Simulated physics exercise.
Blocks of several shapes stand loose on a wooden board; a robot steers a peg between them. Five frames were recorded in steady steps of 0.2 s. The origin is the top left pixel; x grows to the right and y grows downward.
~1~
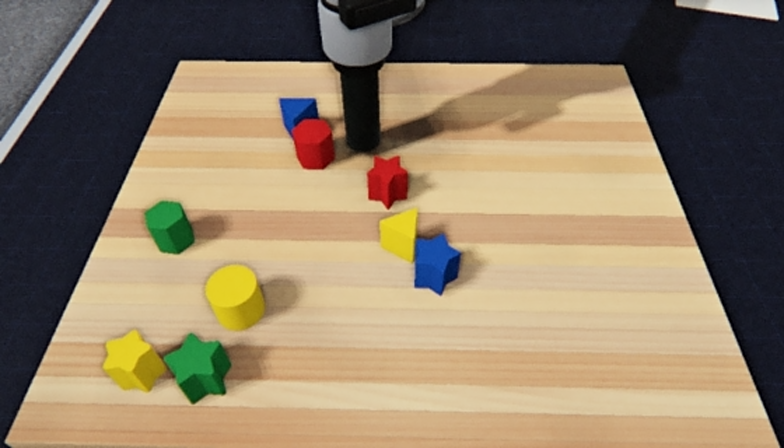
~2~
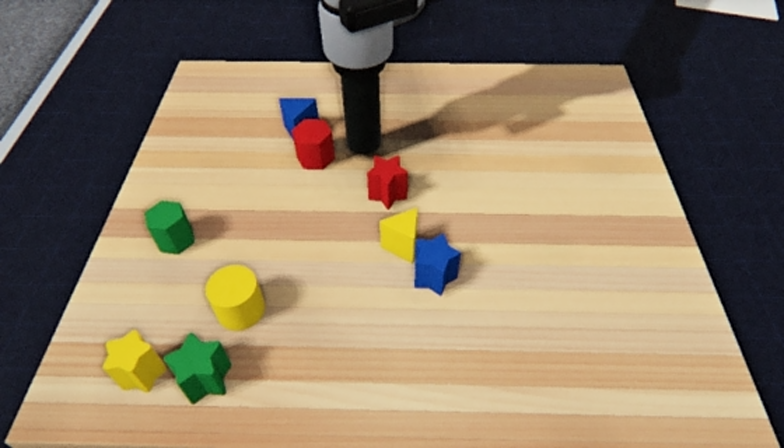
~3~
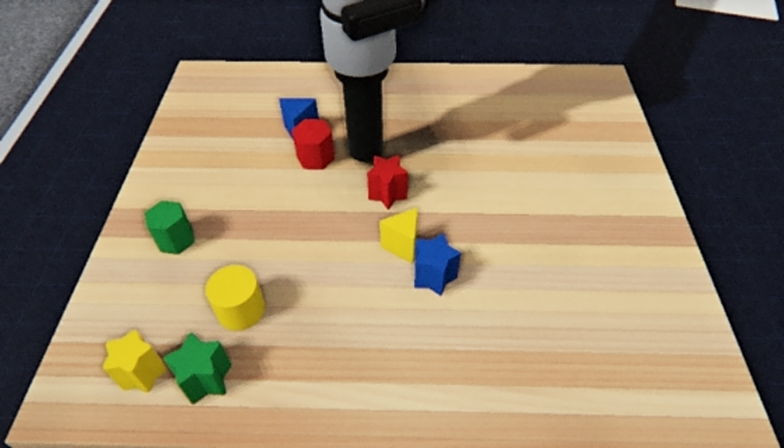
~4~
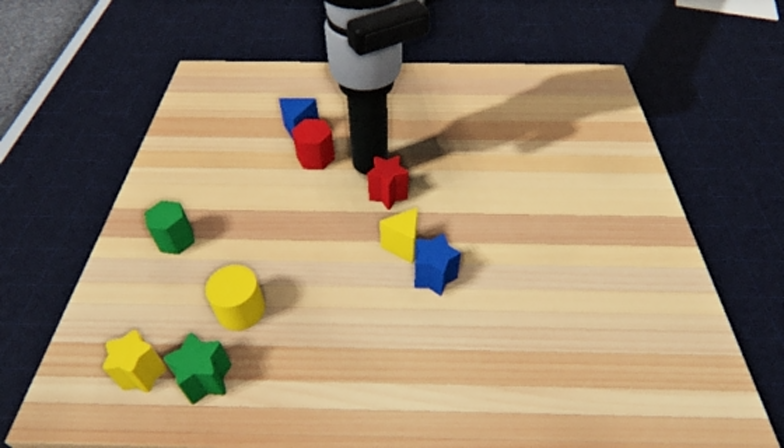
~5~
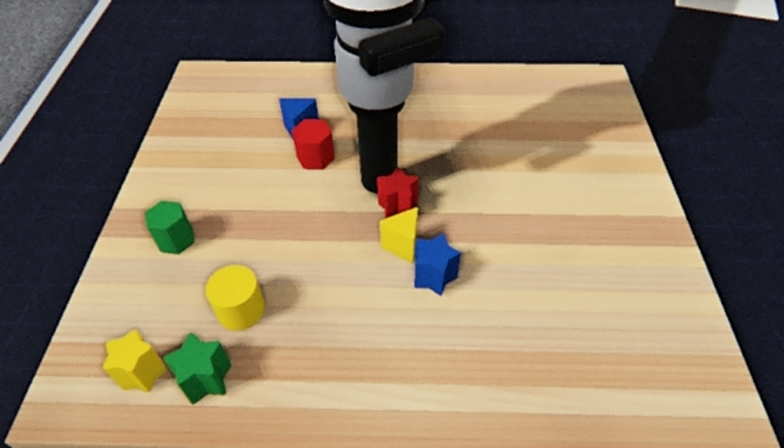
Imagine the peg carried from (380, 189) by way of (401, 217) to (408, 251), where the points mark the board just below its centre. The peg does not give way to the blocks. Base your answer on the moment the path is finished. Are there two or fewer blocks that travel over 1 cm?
That would be a no.
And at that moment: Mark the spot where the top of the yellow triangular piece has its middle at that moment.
It will likely be found at (406, 252).
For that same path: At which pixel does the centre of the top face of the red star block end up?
I'd expect the centre of its top face to be at (446, 231).
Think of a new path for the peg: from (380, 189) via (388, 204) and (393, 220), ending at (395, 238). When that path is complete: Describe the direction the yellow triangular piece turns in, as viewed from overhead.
It twists clockwise.
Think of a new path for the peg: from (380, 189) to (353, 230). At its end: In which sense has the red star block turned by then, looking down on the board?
Viewed from above, counterclockwise.
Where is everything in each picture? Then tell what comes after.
In the first picture, peg tip at (363, 142); block tops, red hexagonal block at (312, 131); red star block at (387, 167); yellow triangular piece at (404, 222); blue star block at (436, 251).
In the second picture, peg at (364, 144); blocks unchanged.
In the third picture, peg at (366, 151); blocks unchanged.
In the fourth picture, peg at (370, 164); blocks unchanged.
In the fifth picture, peg at (379, 182); red hexagonal block at (312, 131); red star block at (398, 182); yellow triangular piece at (404, 222); blue star block at (436, 251).
What follows on the original path. Halfway along, peg at (401, 210); red star block at (425, 211); yellow triangular piece at (407, 234), turned 45° clockwise.
At the end, peg at (408, 244); red hexagonal block in place; red star block at (446, 231), turned 45° anticlockwise; yellow triangular piece at (406, 252), turned 35° clockwise; blue star block at (447, 263), turned 20° clockwise.
